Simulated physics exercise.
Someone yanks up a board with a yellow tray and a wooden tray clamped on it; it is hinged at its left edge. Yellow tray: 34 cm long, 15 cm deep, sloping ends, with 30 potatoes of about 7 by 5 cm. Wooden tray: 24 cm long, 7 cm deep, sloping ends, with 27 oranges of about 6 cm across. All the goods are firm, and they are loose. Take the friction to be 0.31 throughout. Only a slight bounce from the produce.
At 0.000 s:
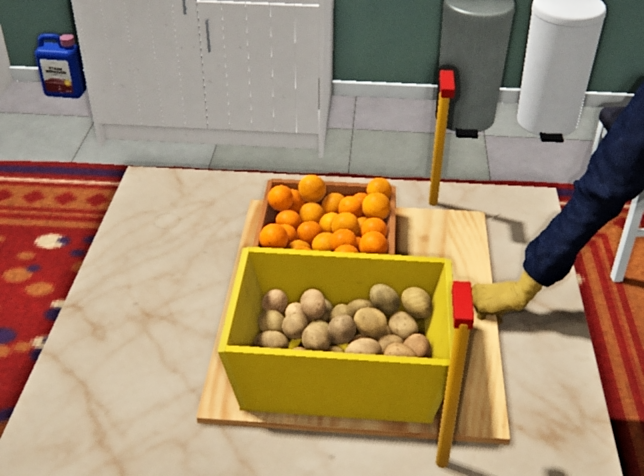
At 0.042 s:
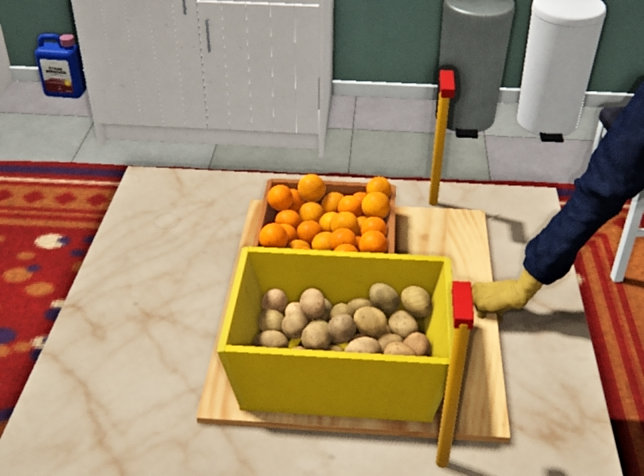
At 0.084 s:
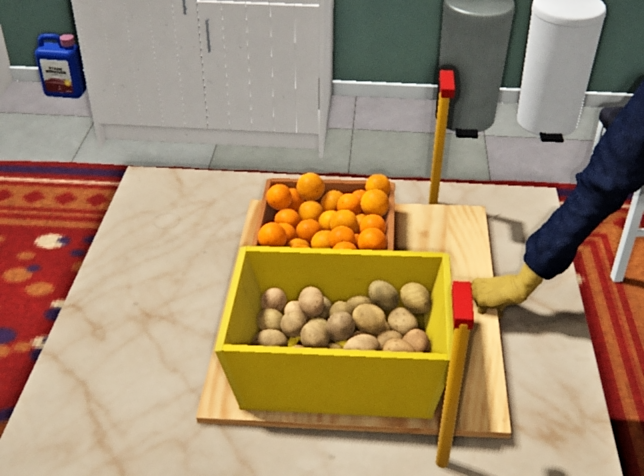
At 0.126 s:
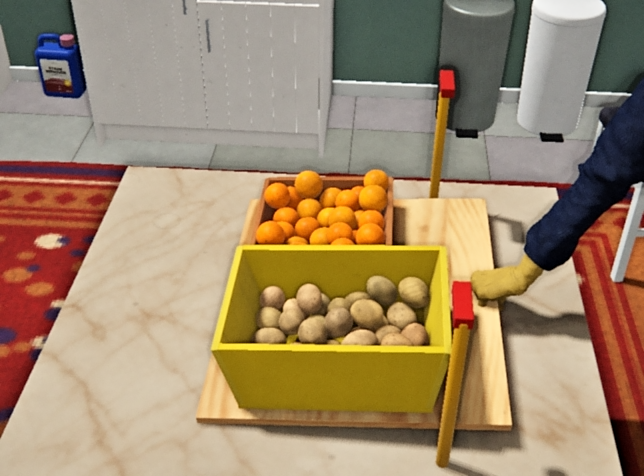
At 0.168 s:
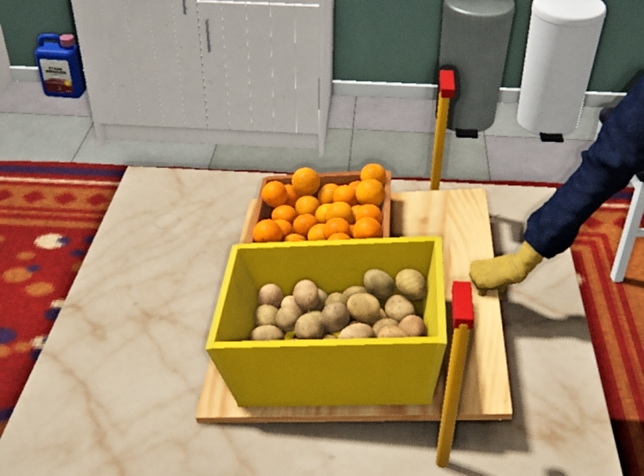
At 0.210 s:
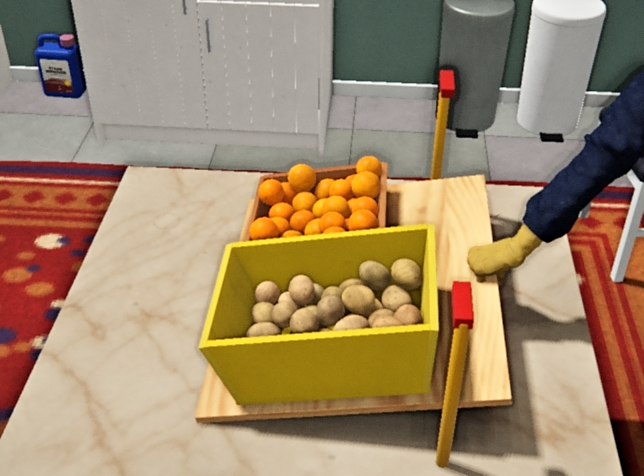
On a marble-topped table, a gloved hand slightly raises the right side of a board carrying potatoes and oranges.
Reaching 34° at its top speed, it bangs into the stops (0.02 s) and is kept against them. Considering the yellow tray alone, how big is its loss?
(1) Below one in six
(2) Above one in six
Below one in six (1).
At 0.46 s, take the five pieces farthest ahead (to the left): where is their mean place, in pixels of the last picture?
They'd be centred about (245, 221) in the last picture.
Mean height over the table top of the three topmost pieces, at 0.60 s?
I'd say near 28 cm.
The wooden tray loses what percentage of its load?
Lost: Wooden tray 20 per cent.
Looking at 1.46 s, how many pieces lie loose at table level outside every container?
About 3 of them.
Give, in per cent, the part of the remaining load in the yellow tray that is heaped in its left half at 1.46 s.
Share in that half: Close to 80 %.
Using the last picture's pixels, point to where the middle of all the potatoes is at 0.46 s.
I'd put it close to (276, 280).
After 0.36 s, it hits the stops.
After 0.46 s, tilt 34°; yellow tray 30 in, 0 out and wooden tray 27 in, 0 out.
After 0.60 s, tilt 34°; yellow tray 30 in, 0 out and wooden tray 26 in, 1 out.
After 0.86 s, tilt 34°; yellow tray 30 in, 0 out and wooden tray 21 in, 6 out.
Outcome (at 1.46 s), yellow tray 30 in, 0 out and wooden tray 21 in, 6 out. Asked share, 0 of 30, 0 per cent.
